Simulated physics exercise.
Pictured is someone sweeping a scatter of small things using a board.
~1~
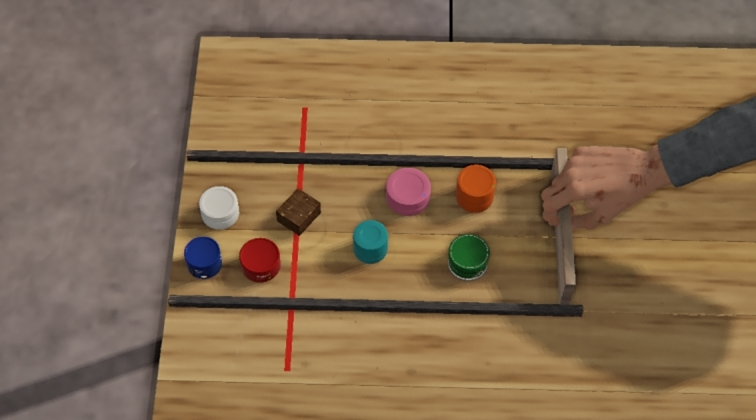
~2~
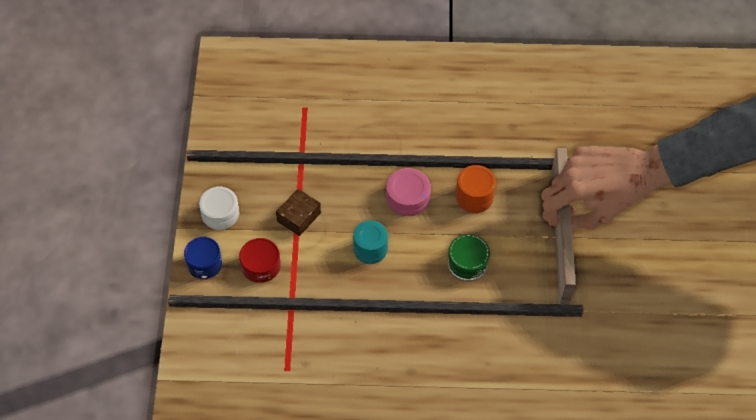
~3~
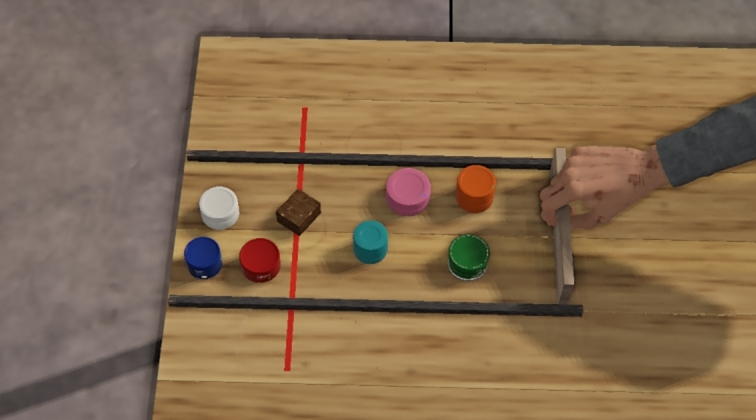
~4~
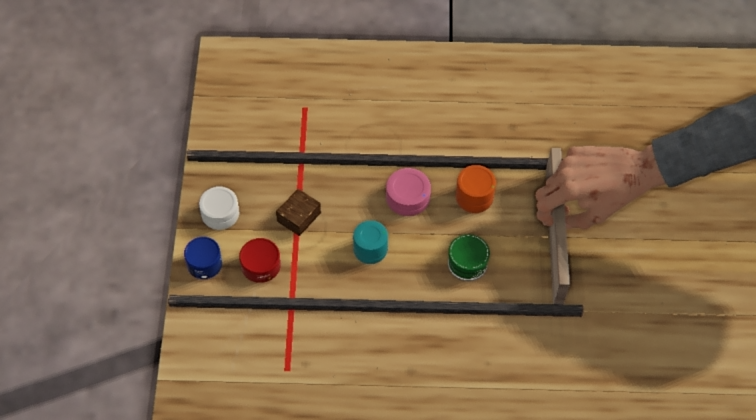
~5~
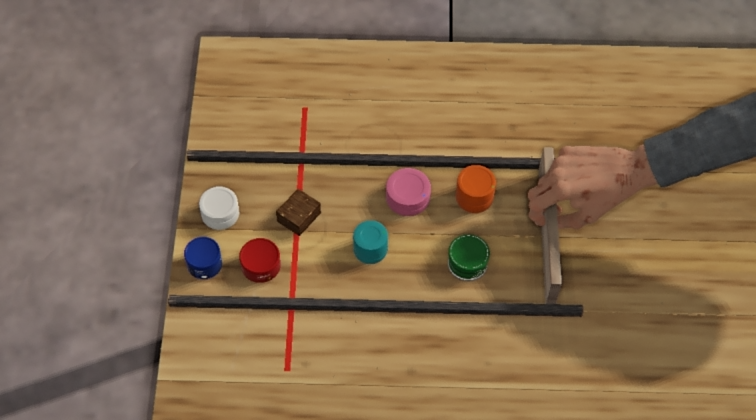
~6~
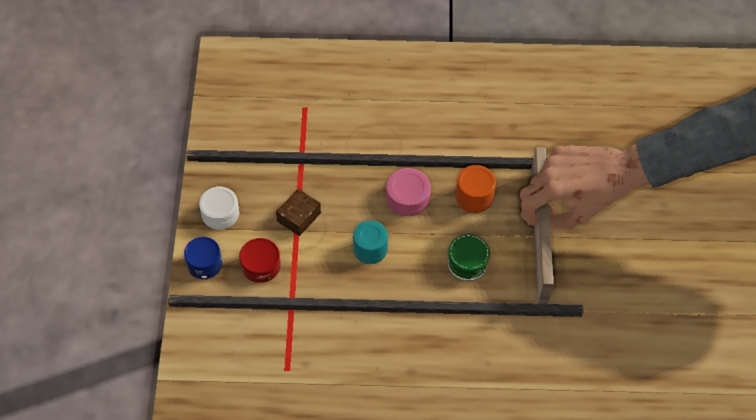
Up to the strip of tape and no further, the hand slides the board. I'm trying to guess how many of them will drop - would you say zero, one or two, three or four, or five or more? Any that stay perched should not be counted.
I expect that none will fail to stay on the table.
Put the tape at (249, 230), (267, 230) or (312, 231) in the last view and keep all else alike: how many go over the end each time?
The counts would be 2, 1 and 0.
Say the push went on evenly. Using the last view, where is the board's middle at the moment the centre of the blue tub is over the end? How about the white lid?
The middle is at (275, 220) when it's the blue tub, and at (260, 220) when it's the white lid.
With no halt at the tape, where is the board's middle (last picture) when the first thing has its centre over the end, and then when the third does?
For the first, roughly (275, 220); for the next, roughly (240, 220).
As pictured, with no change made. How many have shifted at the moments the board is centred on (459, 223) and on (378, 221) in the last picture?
3, then 5.
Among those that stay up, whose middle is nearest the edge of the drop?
The blue tub is the one.
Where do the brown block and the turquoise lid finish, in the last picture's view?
Look around (250, 214) for the first and around (279, 223) for the second.
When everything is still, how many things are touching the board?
That comes to 3.
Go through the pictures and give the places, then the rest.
In the first picture, blue tub (203, 258); white lid (219, 208); red tub (260, 260); board (563, 225); tape (297, 231).
In the second picture, white lid (219, 208); green tin (468, 258).
In the third picture, red tub (260, 260); turquoise lid (371, 242).
In the fourth picture, blue tub (203, 258); brown block (299, 212).
In the fifth picture, white lid (219, 208); board (550, 225).
In the sixth picture, blue tub (203, 258); white lid (219, 208); red tub (260, 260); board (541, 225); tape (297, 231).
Early on, none off yet; blue tub at rest near (203, 258); white lid at rest near (219, 208); red tub at rest near (260, 260).
Finally, the number that fall off is zero.
